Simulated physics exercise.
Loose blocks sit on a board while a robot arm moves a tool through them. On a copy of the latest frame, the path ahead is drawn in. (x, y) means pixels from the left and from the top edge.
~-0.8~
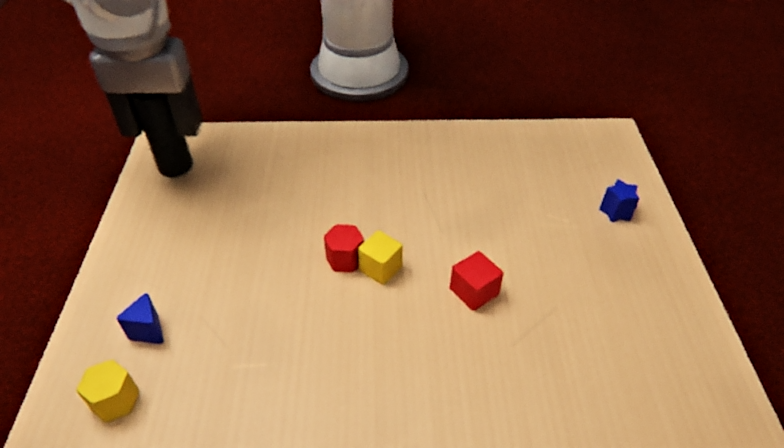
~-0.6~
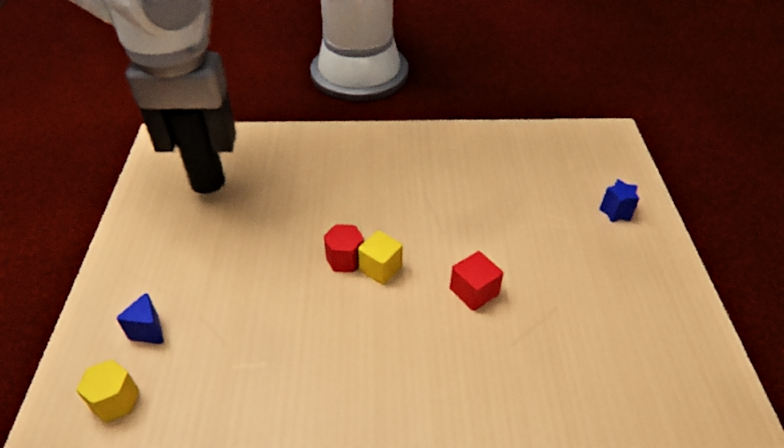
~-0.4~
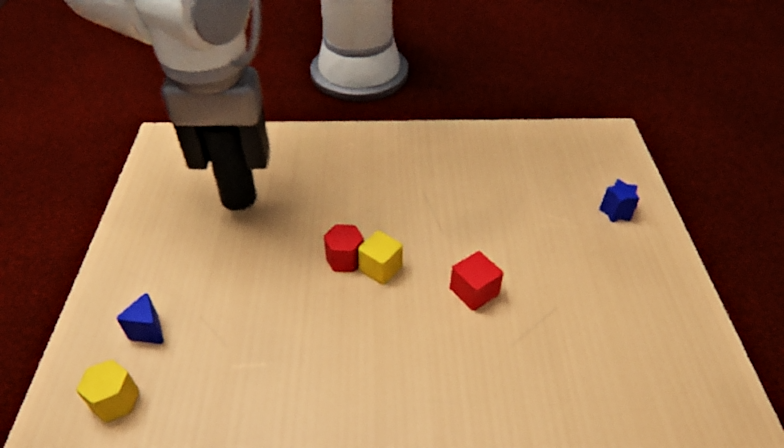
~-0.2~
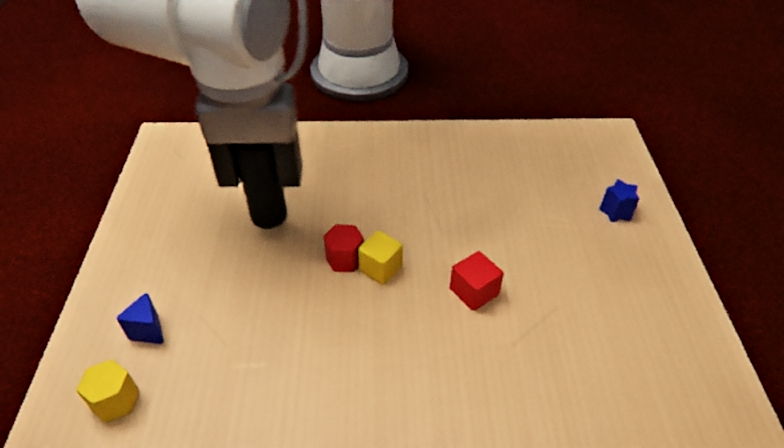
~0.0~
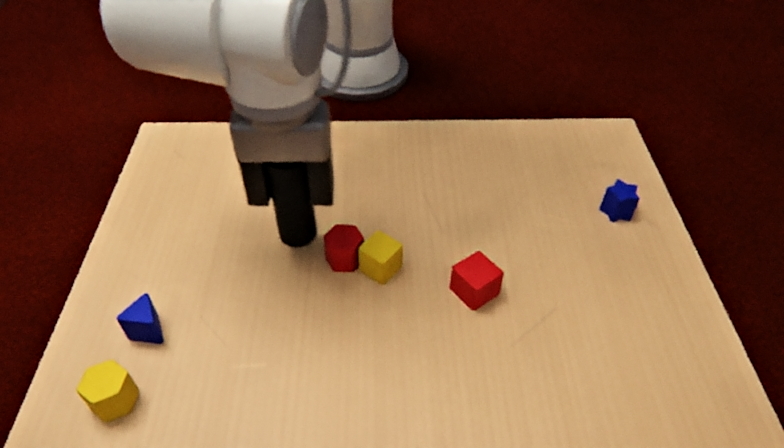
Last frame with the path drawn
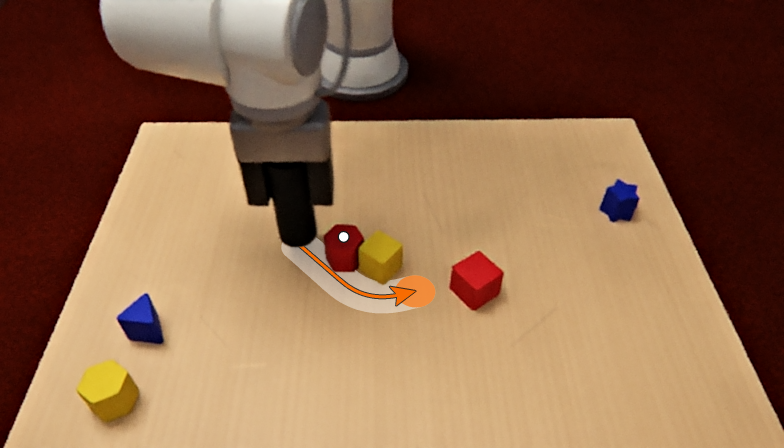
At first, a robot arm holds its dark tool near the upper left of a board scattered with red, yellow and blue blocks. The tool then moves steadily right and toward the viewer, ending just left of the red six-sided block, while all the blocks stay still.
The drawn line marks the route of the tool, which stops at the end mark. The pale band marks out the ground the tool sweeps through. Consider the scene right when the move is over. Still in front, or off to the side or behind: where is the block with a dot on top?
I'm fairly sure the block with a dot on top rides along ahead of the tool to the very end.
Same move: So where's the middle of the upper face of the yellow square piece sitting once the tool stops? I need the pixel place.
The middle of its upper face will lie at (463, 234).
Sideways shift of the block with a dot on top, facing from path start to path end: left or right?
Moves left.
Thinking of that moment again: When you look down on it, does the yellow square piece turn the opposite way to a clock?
Yes, that is how it ends up.
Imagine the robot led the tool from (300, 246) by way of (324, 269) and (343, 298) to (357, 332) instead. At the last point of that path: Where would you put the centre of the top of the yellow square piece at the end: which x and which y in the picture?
Pixel (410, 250).
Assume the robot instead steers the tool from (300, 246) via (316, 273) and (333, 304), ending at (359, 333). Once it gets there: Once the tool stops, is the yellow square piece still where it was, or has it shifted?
That block will leave its spot.
Path on the board, from (300, 246) by way of (330, 271) and (367, 295) to (415, 291); the dot is on the red six-sided block.
What follows on the original path. One third of the way, tool (329, 260); red six-sided block (367, 250), turned 20° anticlockwise; yellow square piece (403, 249), turned 25° anticlockwise.
Two thirds of the way, tool (367, 283); red six-sided block (404, 264), turned 60° anticlockwise; yellow square piece (431, 246), turned 65° anticlockwise.
At the end, tool (416, 280); red six-sided block (453, 260), turned 60° anticlockwise; yellow square piece (463, 234), turned 125° anticlockwise; red square piece (497, 271).
